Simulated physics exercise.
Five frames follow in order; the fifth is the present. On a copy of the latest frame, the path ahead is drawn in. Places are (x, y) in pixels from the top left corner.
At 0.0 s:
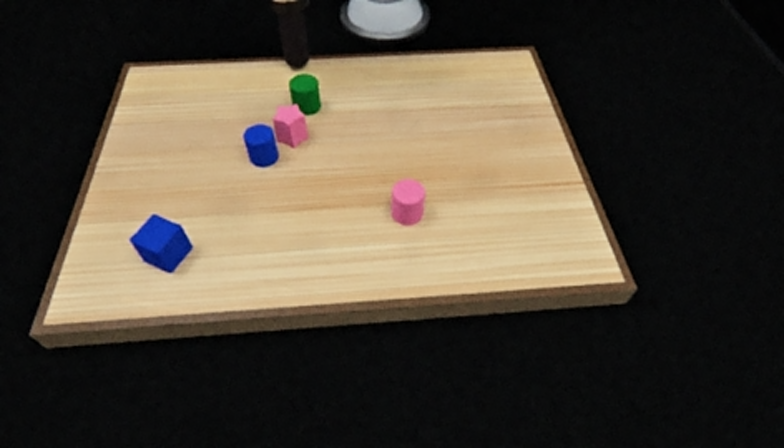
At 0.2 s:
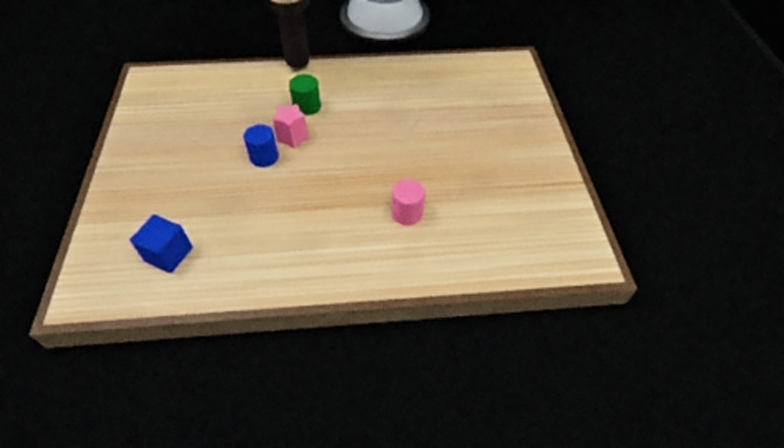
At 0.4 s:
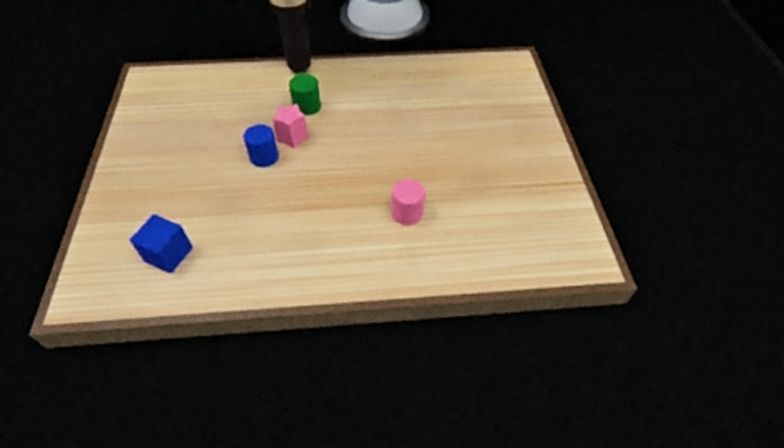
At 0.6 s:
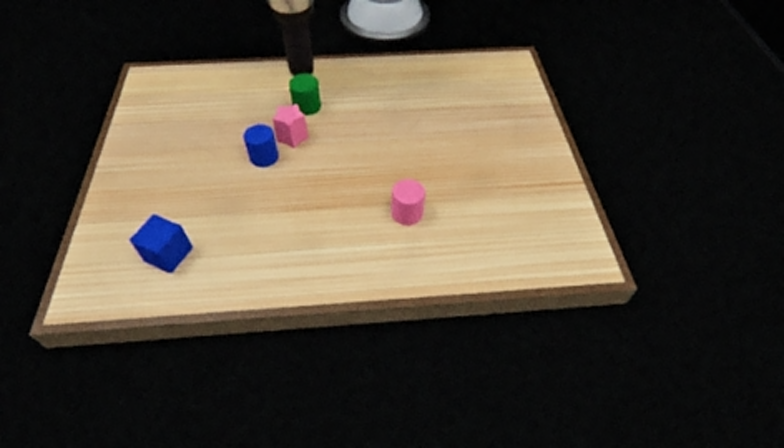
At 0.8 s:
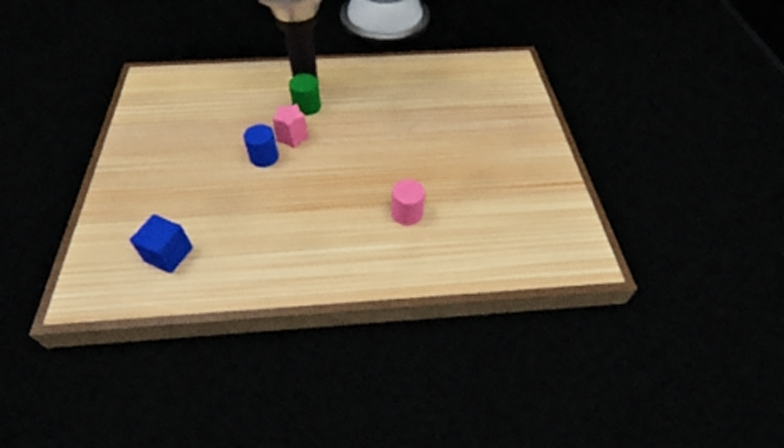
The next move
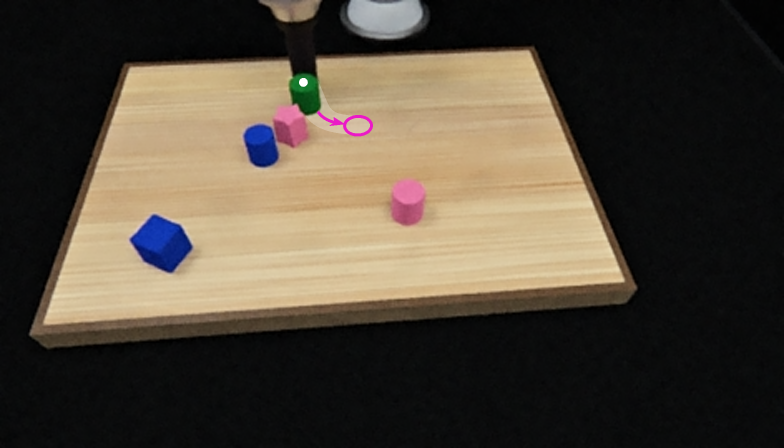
At first, a dark post stands at the back edge of a wooden board holding blue, pink and green blocks, with a blue cube at front left. The post then edges slightly forward to the green block, while all the blocks stay still.
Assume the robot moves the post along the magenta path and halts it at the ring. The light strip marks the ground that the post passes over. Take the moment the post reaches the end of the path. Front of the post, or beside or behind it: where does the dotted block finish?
Beside or behind, I predict.
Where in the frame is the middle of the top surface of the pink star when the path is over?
Around pixel (284, 126).
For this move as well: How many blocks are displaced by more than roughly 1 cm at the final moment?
In total, two blocks get moved by over 1 cm.
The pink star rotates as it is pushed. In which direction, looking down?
Verdict: Clockwise.
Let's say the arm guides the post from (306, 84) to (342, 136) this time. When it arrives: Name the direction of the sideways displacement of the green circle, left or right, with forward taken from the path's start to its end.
Answer: Right.
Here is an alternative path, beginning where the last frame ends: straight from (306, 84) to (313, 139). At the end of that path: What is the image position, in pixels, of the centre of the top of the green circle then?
The answer is (319, 136).
Drawn move, from (306, 84) via (314, 103) and (328, 120), ending at (358, 126); the dot is on the green circle.
On the path given first. One third of the way, post (313, 98); pink star (286, 117); green circle (305, 98).
Two thirds of the way, post (328, 115); blue circle (256, 135); pink star (284, 126), turned 45° clockwise; green circle (314, 115).
At the end, post (358, 120); blue circle (256, 135); pink star (284, 126), turned 45° clockwise; green circle (315, 116).
